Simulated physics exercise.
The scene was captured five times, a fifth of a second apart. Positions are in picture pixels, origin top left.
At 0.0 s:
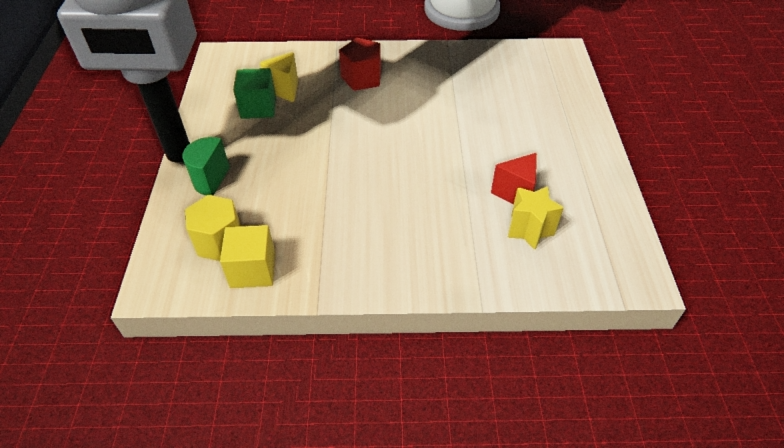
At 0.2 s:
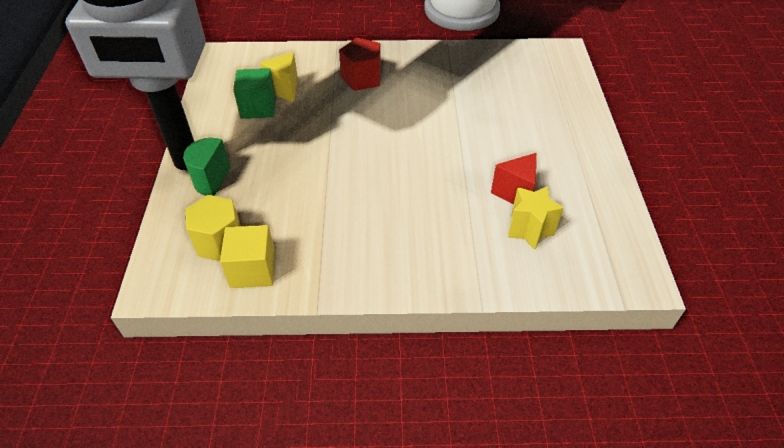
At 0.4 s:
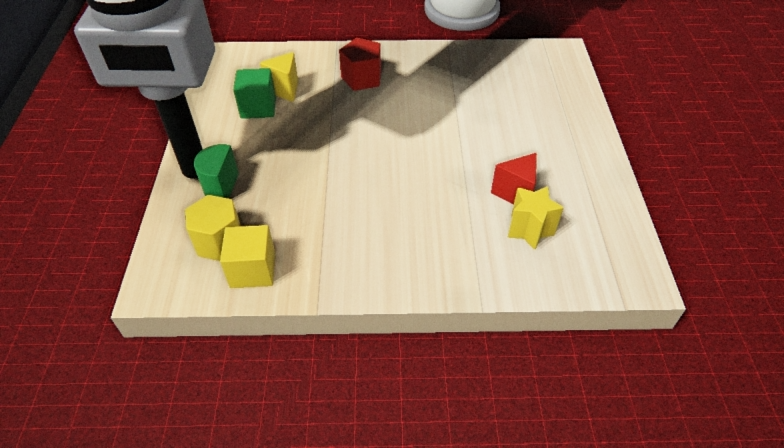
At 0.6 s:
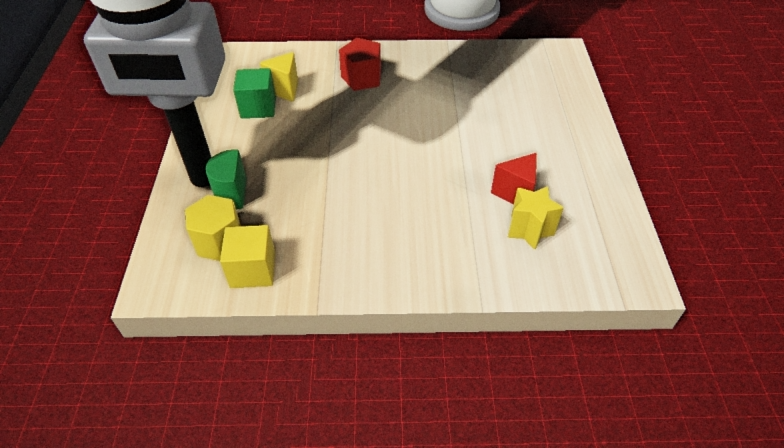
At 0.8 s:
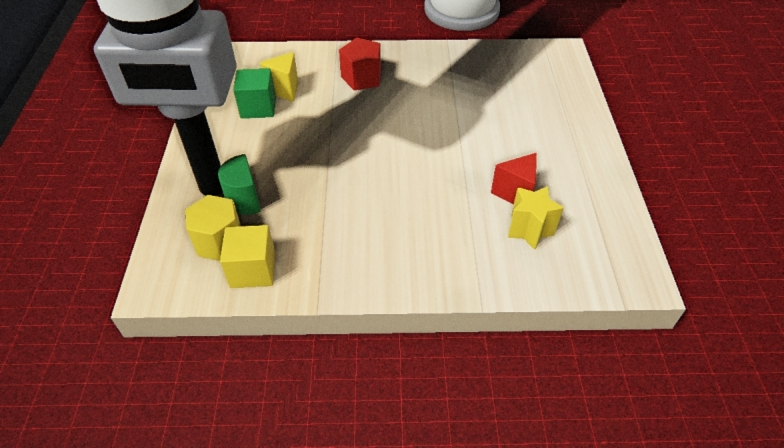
The clip opens on a wooden board holding green, yellow and red blocks, with a gray-headed machine's black post beside a green rounded block at the left. The post moves a little toward the right and the viewer, pushing the green block a short way, while the other blocks stay still.
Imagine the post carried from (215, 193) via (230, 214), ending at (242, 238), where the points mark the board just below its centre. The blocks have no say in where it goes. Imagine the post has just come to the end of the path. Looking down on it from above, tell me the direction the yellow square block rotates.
From overhead, the rotation is counterclockwise.
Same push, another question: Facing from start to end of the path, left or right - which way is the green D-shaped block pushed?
My answer: Left.
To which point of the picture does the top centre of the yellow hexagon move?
I predict (204, 235).
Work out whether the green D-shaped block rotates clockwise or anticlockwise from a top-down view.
From the top, the block rotates counterclockwise.
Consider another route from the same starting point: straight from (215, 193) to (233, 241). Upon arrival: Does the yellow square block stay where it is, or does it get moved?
It moves.
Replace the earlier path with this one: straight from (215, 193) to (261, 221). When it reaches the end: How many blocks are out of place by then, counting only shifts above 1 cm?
Counting only shifts above 1 cm, I get one block.
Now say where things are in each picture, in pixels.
Tip of the post at (180, 154), middles of tops, yellow hexagon at (210, 213), green D-shaped block at (200, 150), yellow square block at (245, 242), in the first frame.
Post at (187, 162), nothing pushed, in the second frame.
Post at (195, 170), green D-shaped block at (212, 158), in the third frame.
Post at (204, 178), green D-shaped block at (223, 165), in the fourth frame.
Post at (213, 187), yellow hexagon at (210, 213), green D-shaped block at (236, 171), yellow square block at (245, 242), in the fifth frame.
The first path, step by step. Halfway along, post at (228, 208); green D-shaped block at (256, 180), turned 45° anticlockwise.
At the end, post at (240, 231); yellow hexagon at (204, 235), turned 30° clockwise; green D-shaped block at (258, 181), turned 50° anticlockwise; yellow square block at (246, 254), turned 40° anticlockwise.
